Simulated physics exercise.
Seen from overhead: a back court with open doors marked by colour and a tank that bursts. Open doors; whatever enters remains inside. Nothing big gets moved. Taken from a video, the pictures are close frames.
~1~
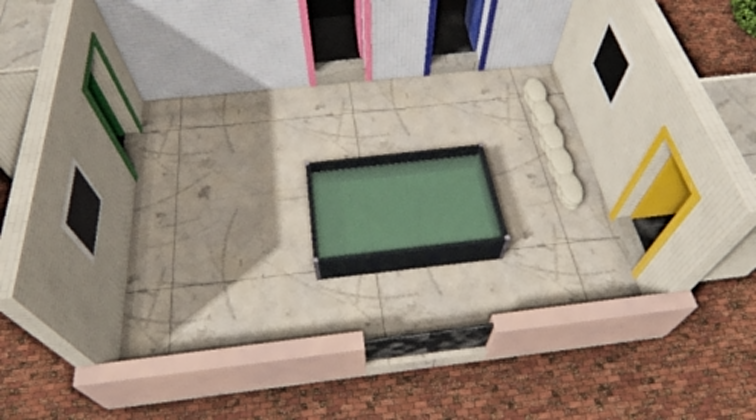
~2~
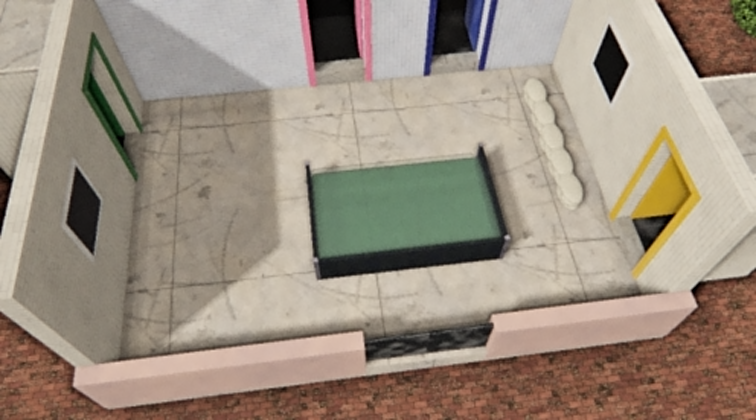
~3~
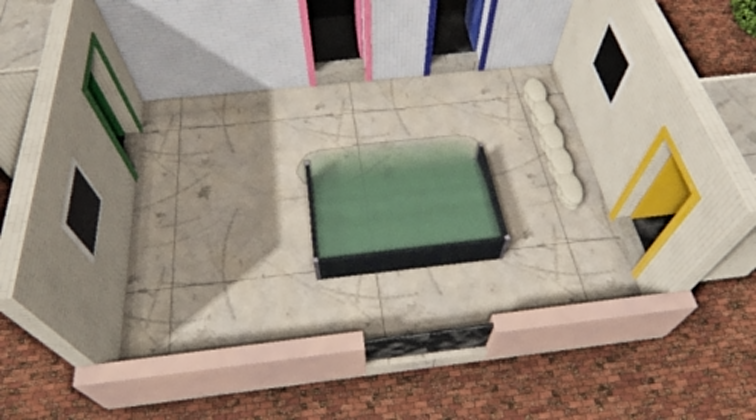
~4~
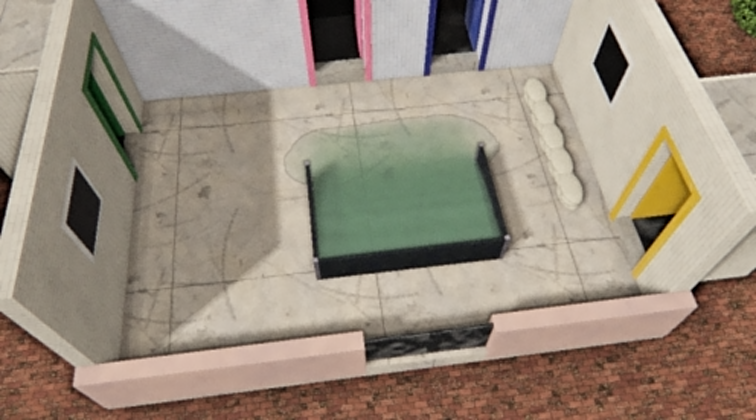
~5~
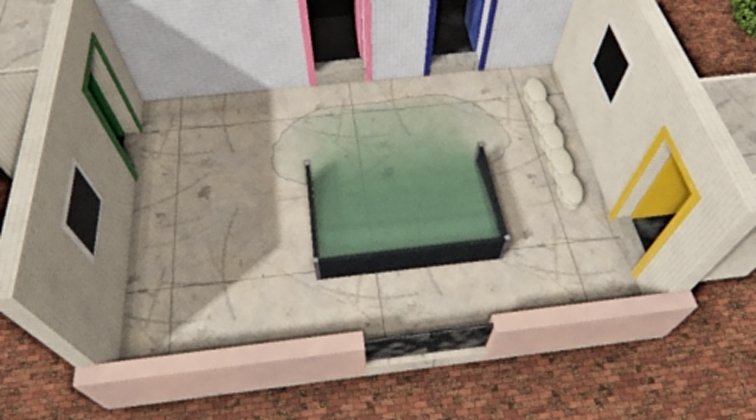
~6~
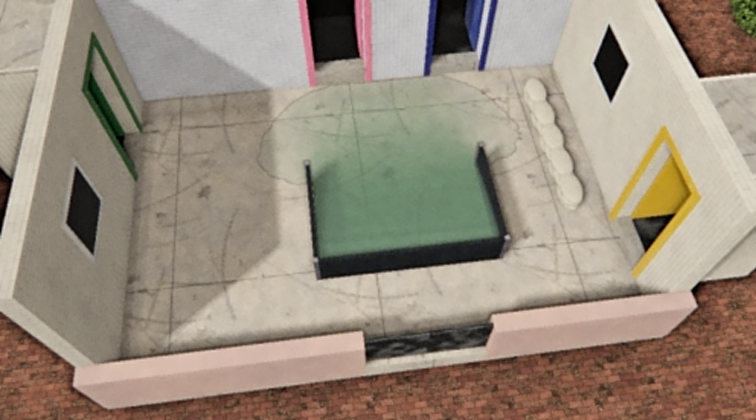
Green water pouring out through the open far side of a dark-walled tank and spreading across a courtyard's stone floor.
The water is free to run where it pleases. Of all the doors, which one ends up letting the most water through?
That would be the green door.
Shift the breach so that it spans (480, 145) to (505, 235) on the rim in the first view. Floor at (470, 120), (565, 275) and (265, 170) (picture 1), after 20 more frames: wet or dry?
Soaked, soaked, untouched.
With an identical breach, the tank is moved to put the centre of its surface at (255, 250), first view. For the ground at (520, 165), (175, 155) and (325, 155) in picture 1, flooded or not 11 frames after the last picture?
Result, in order: Unaffected; affected; affected.
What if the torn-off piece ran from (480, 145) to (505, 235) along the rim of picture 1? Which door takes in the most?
The yellow-painted one.
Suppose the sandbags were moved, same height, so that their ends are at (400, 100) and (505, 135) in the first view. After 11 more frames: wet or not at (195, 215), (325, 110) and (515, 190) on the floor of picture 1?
Taking each in turn: Bone-dry; drenched; drenched.
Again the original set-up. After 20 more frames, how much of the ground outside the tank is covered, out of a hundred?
About 50 %.
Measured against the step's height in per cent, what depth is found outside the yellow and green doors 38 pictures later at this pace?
Roughly 60 and 150 %.
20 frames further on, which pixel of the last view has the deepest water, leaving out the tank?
That would be (550, 71).
A moment on, water covers 25 % of the floor; pink door wet at the sill, nothing in, green door not reached, yellow door not reached, blue door wet at the sill, nothing in.
Next, water covers 30 % of the floor; pink door wet at the sill, nothing in, green door not reached, yellow door not reached, blue door a trickle in.
Then, water covers 50 % of the floor; pink door wet at the sill, nothing in, green door a trickle in, yellow door wet at the sill, nothing in, blue door a trickle in.
Later, water covers 80 % of the floor; pink door wet at the sill, nothing in, green door some in, yellow door wet at the sill, nothing in, blue door a trickle in.
In the end, water covers 95 % of the floor; pink door wet at the sill, nothing in, green door some in, yellow door a trickle in, blue door a trickle in; the green door has let in the most.
